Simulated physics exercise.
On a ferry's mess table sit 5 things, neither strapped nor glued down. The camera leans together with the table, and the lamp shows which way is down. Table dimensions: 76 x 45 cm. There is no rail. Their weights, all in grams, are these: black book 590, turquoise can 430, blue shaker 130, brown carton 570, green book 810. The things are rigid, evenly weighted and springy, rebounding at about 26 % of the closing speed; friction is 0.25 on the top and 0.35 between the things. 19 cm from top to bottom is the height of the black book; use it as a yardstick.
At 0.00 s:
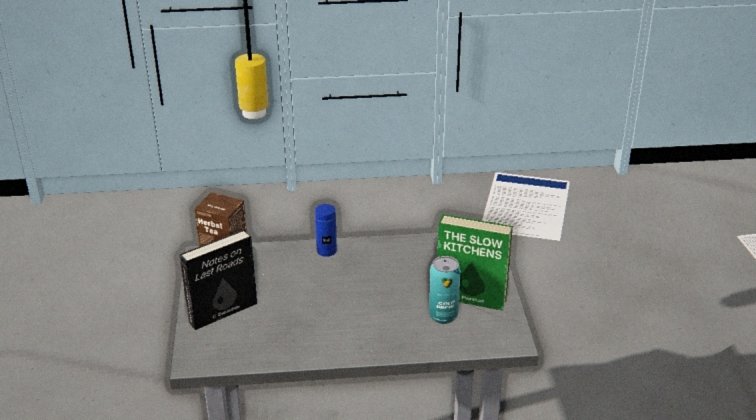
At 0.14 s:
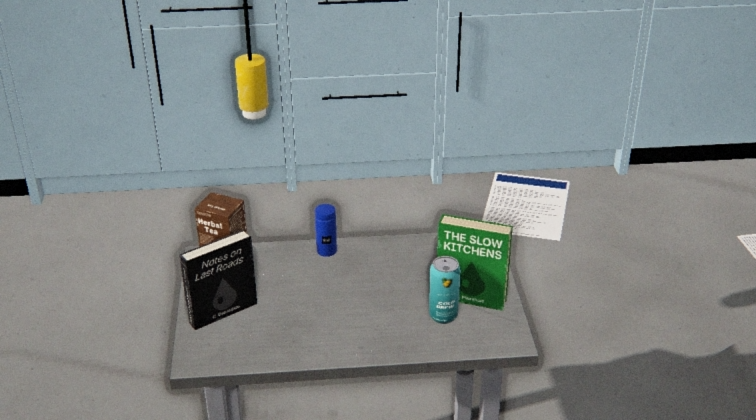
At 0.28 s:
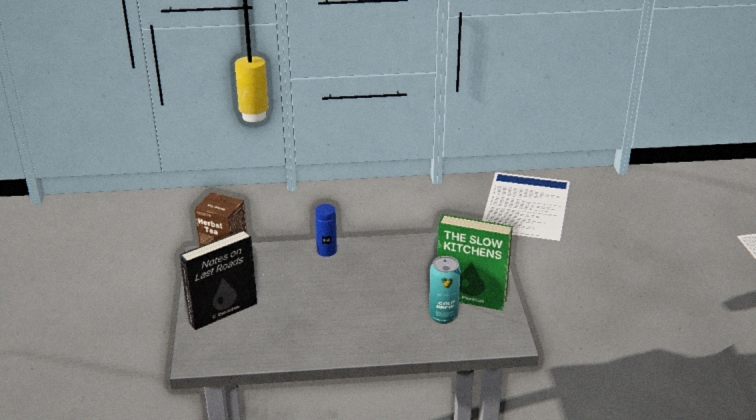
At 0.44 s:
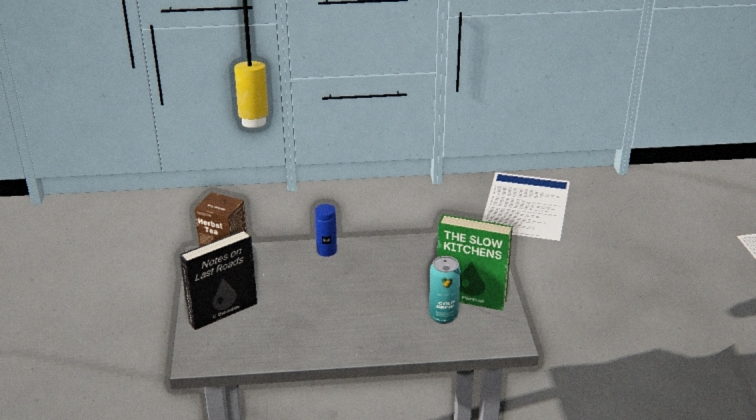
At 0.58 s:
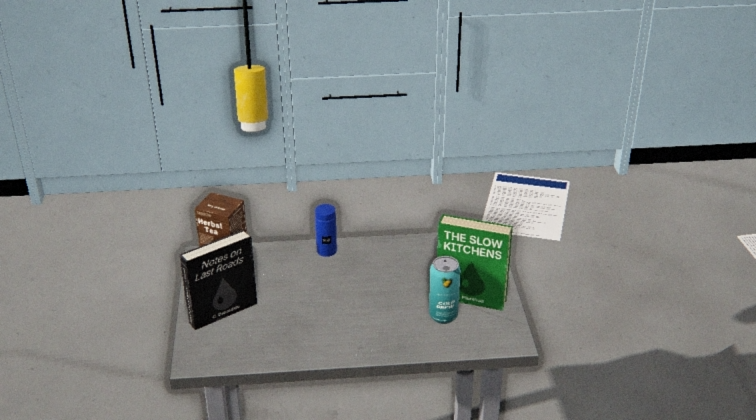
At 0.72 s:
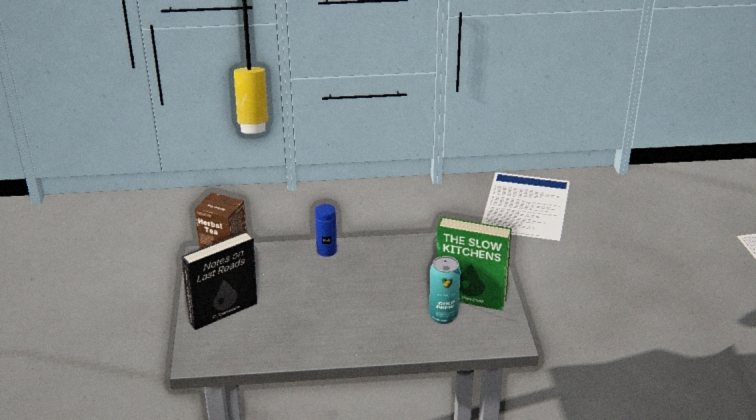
A small gray table stood before pale blue cabinets, holding two books, a brown carton, a blue shaker and a turquoise can; the hanging yellow lamp shifted slightly downward, and the black book barely tilted.
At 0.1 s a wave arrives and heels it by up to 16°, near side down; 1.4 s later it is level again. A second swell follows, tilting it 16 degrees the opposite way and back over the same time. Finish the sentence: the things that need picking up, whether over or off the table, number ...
... three or more.
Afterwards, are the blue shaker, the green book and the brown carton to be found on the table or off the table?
Final state - the blue shaker stays within bounds; the green book ends out of bounds; the brown carton stays within bounds.
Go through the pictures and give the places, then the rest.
The first frame shows boat level; black book (220, 280); turquoise can (445, 291).
The second frame shows boat level; green book (473, 263); blue shaker (326, 230).
The third frame shows floor tilted 2°, near side down; brown carton (222, 232); green book (473, 263).
The fourth frame shows floor tilted 8°, near side down; blue shaker (326, 230); brown carton (222, 232).
The fifth frame shows floor tilted 12°, near side down; green book (473, 263); blue shaker (326, 230).
The sixth frame shows floor tilted 15°, near side down; black book (221, 281) 3° off its base; turquoise can (445, 291).
After 1.42 s, boat level; turquoise can and green book now off the table; black book on its side near (259, 367); brown carton moved 2 cm.
After 2.02 s, floor tilted 14°, far side down; black book now off the table; brown carton moved 2 cm; blue shaker moved 2 cm.
In the end (3.4 s), off the table, black book, turquoise can and green book; the other 2 under 5 cm from the start.
